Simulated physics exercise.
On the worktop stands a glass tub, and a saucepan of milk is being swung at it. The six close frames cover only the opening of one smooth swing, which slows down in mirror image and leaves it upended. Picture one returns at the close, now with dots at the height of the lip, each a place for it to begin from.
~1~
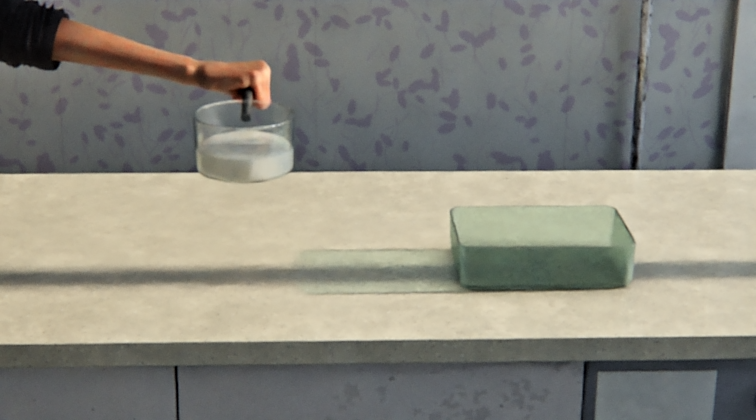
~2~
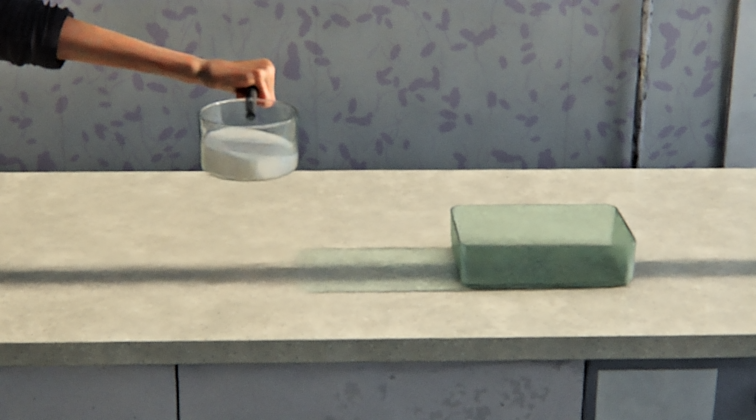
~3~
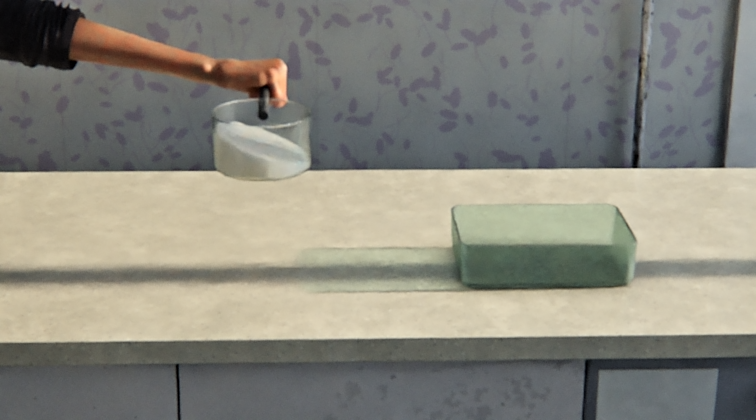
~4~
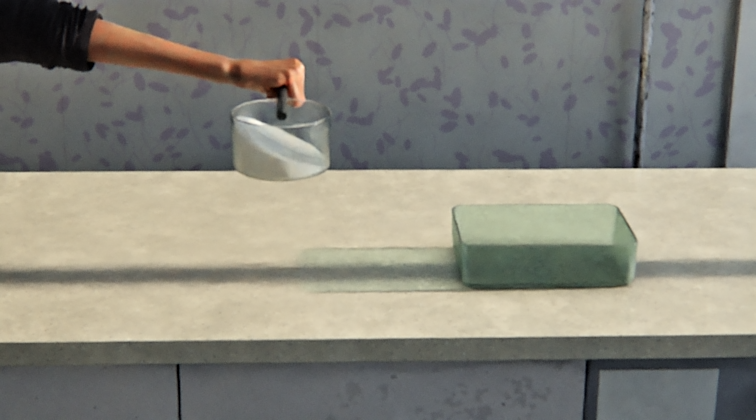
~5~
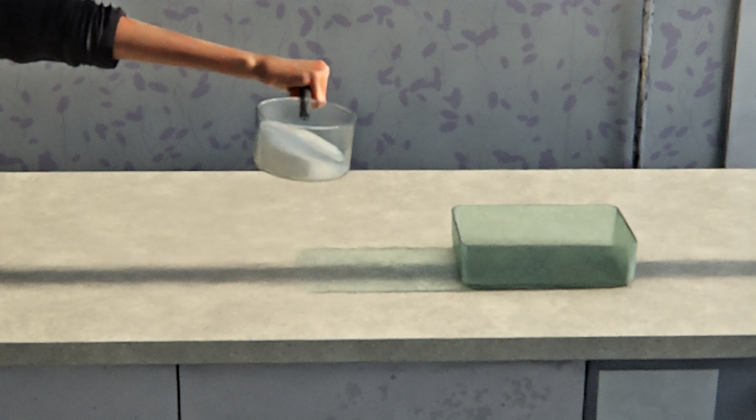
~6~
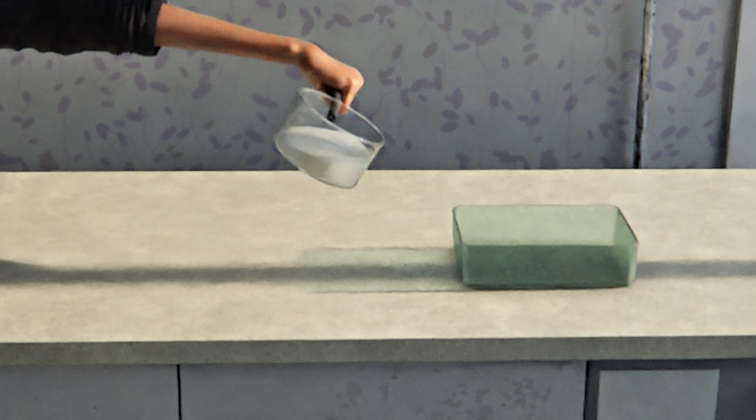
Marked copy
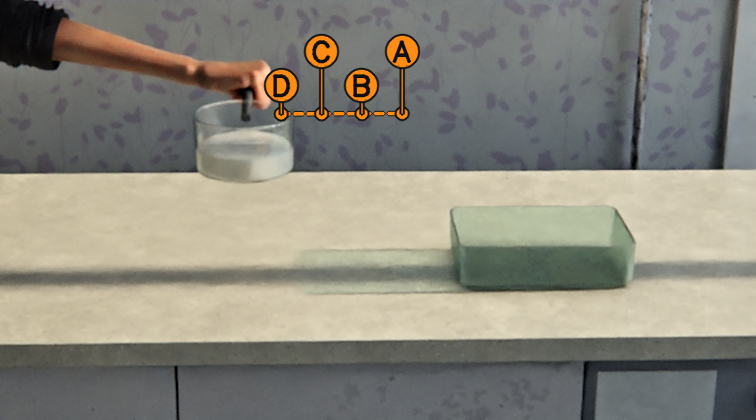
A hand carrying a clear saucepan of sloshing milk rightward above a worktop with a green glass tub, then tilting it.
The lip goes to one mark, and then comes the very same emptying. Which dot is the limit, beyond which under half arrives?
Choose C.
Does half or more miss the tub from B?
No, that is safe.
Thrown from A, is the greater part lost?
No, that is safe.
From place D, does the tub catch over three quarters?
No, less.
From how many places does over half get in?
Three.
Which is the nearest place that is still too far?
That is place D.
In orange, A at (402, 113); B at (361, 113); C at (321, 113); D at (281, 113).
If A is chosen, about 75 % lands in the tub, 6 % falls short and 19 % goes beside or beyond.
If B is chosen, about 79 % lands in the tub, 3 % falls short and 17 % goes beside or beyond.
If C is chosen, about 65 % lands in the tub, 20 % falls short and 14 % goes beside or beyond.
If D is chosen, about 28 % lands in the tub, 68 % falls short and 4 % goes beside or beyond.
